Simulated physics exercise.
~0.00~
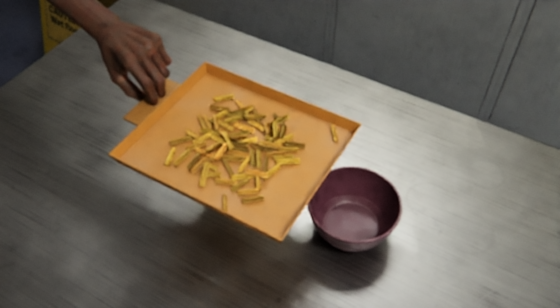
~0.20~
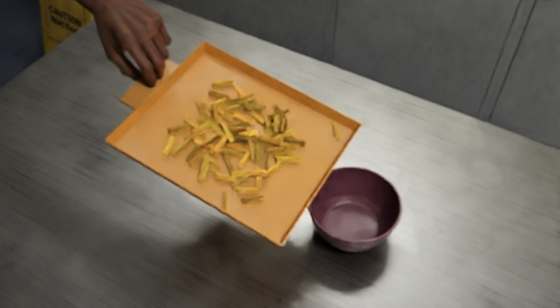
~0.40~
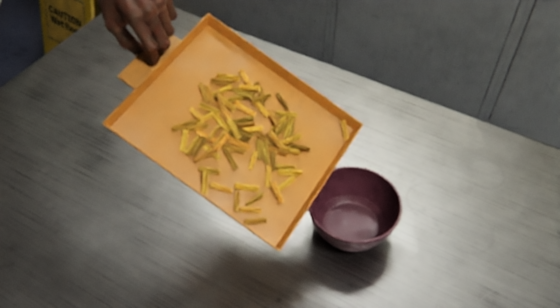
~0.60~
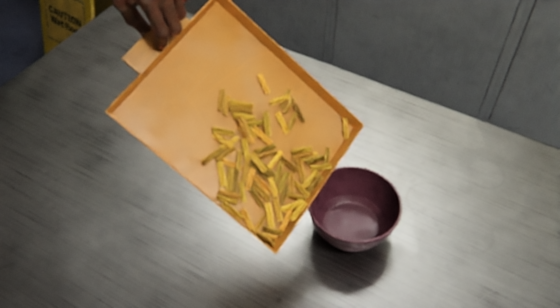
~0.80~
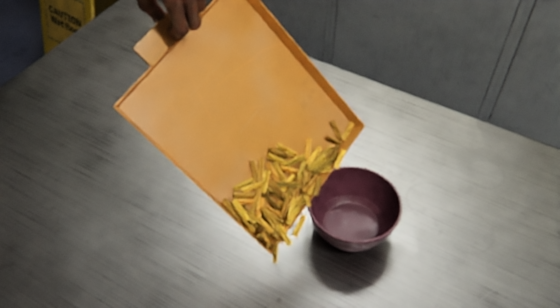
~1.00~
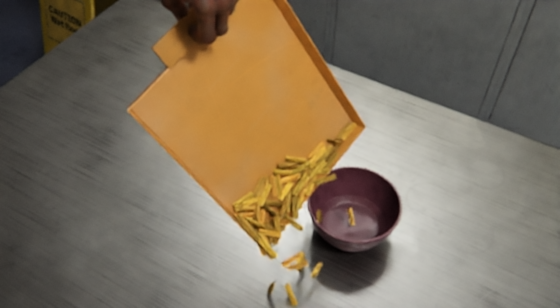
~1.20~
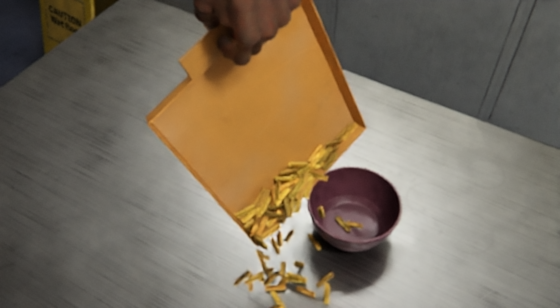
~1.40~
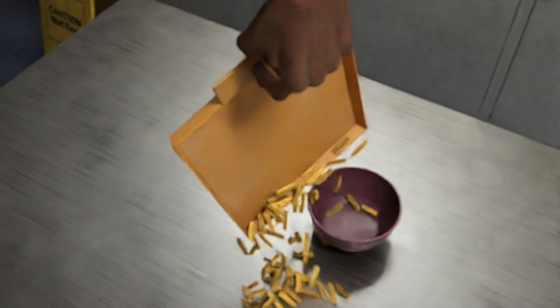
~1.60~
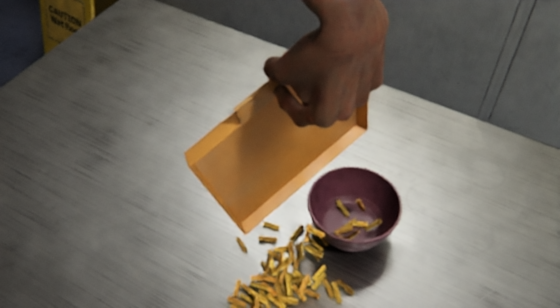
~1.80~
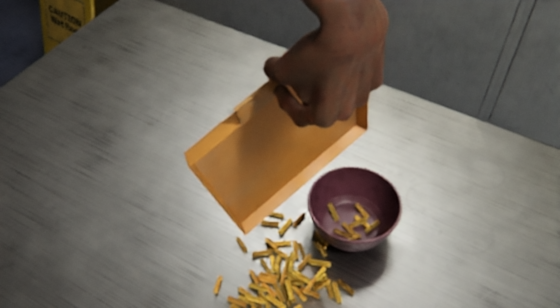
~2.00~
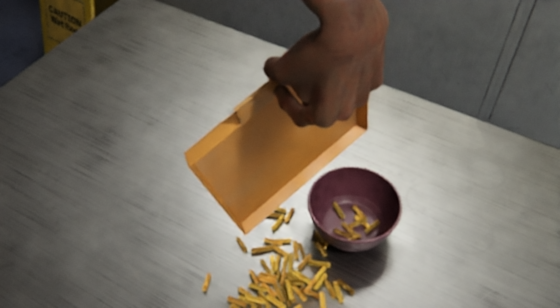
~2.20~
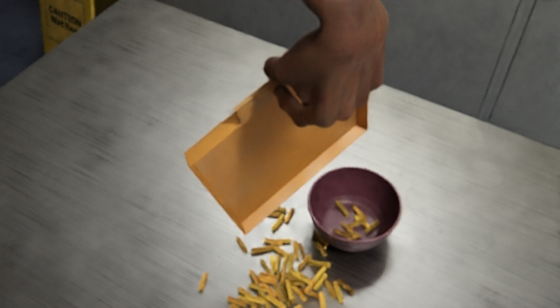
An orange tray scattered with short yellow pieces of dry pasta is held by a hand over a brushed grey metal table, seen from above at an angle, with a dark maroon bowl to the right. The hand lifts and tips the tray steadily, and the pasta slides down and bunches along its lower edge. Pieces begin to spill from the low corner, a few dropping into the bowl but most landing on the table in front. The tray tilts steeply and empties, then stops. A loose pile lies beside the bowl, which holds only a small share.
